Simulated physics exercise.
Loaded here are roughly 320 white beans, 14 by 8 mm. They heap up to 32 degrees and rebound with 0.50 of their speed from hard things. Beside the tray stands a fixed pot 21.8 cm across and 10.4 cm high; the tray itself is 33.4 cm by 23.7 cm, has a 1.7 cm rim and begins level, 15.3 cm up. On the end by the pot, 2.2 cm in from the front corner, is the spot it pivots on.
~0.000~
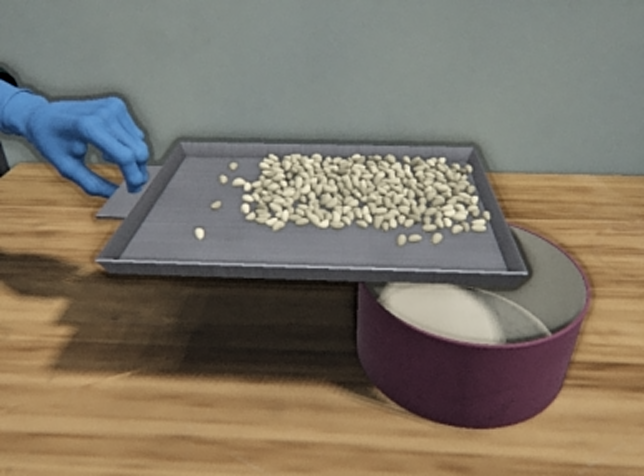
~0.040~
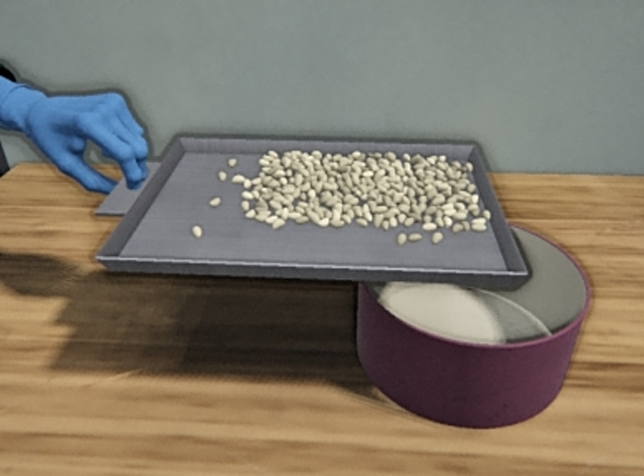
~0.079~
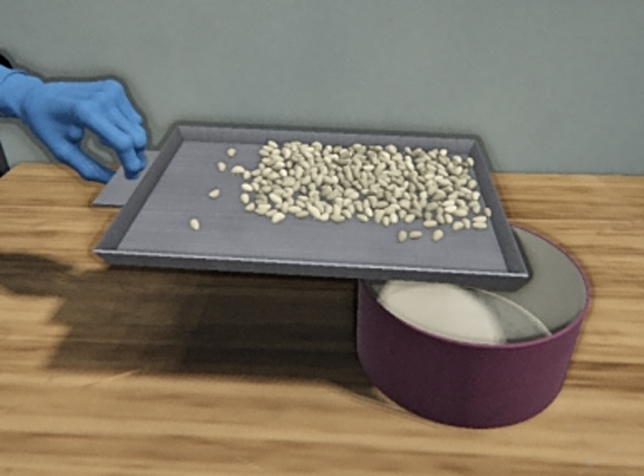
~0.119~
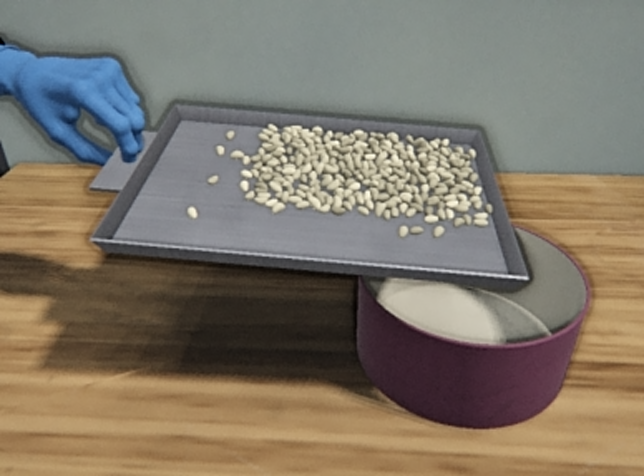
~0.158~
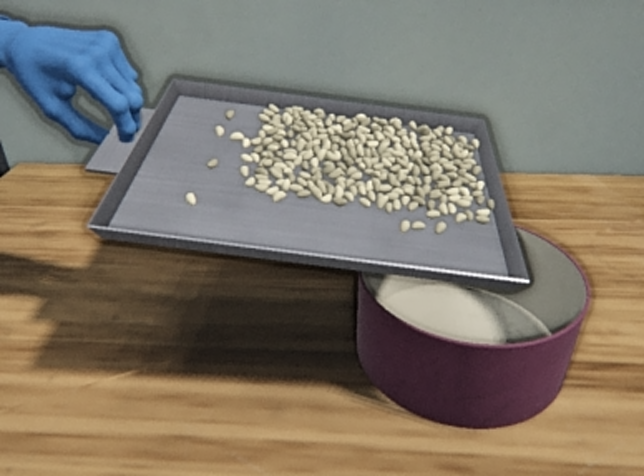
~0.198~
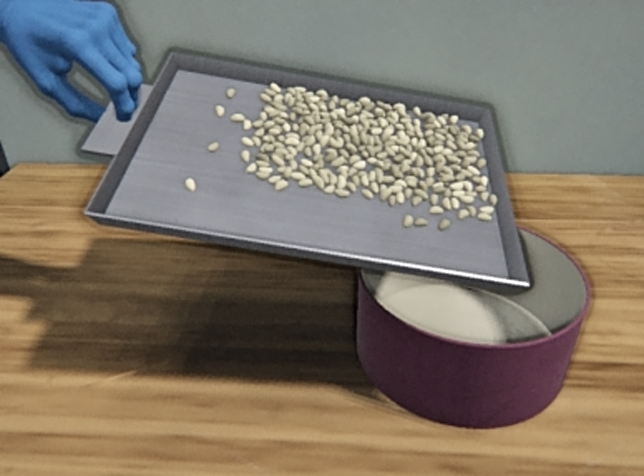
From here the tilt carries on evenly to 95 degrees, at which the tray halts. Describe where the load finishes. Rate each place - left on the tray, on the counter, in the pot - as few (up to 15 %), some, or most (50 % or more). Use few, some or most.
Tray: Few; counter: Most; pot: Few.
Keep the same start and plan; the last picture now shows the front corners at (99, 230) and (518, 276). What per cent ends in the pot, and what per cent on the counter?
Split: Pot = 5, counter = 95.
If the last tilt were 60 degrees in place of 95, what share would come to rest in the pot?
Around 5 %, I reckon.
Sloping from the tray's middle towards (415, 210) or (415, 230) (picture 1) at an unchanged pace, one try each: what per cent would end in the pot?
Around 55 % for the first direction, around 30 % for the second.
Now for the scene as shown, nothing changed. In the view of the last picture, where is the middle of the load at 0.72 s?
Expected load position: Near (541, 361).
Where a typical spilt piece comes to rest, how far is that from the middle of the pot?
That comes to near 24 cm.
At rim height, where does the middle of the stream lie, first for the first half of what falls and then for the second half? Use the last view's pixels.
(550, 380) first, (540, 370) later, roughly.
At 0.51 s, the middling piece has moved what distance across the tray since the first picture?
7 cm.
Then, at 0.51 s, tilt 55 degrees; the tray holds 100 %, the pot 0 %.
After 0.72 s, tilt 81 degrees; the tray holds 25 %, the pot 0 %.
Then, at 1.05 s, tilt 95 degrees; the tray holds 0 %, the pot 5 %.
In the end, at 2.1 s, tray 0 %, counter 95 %, pot 5 %.
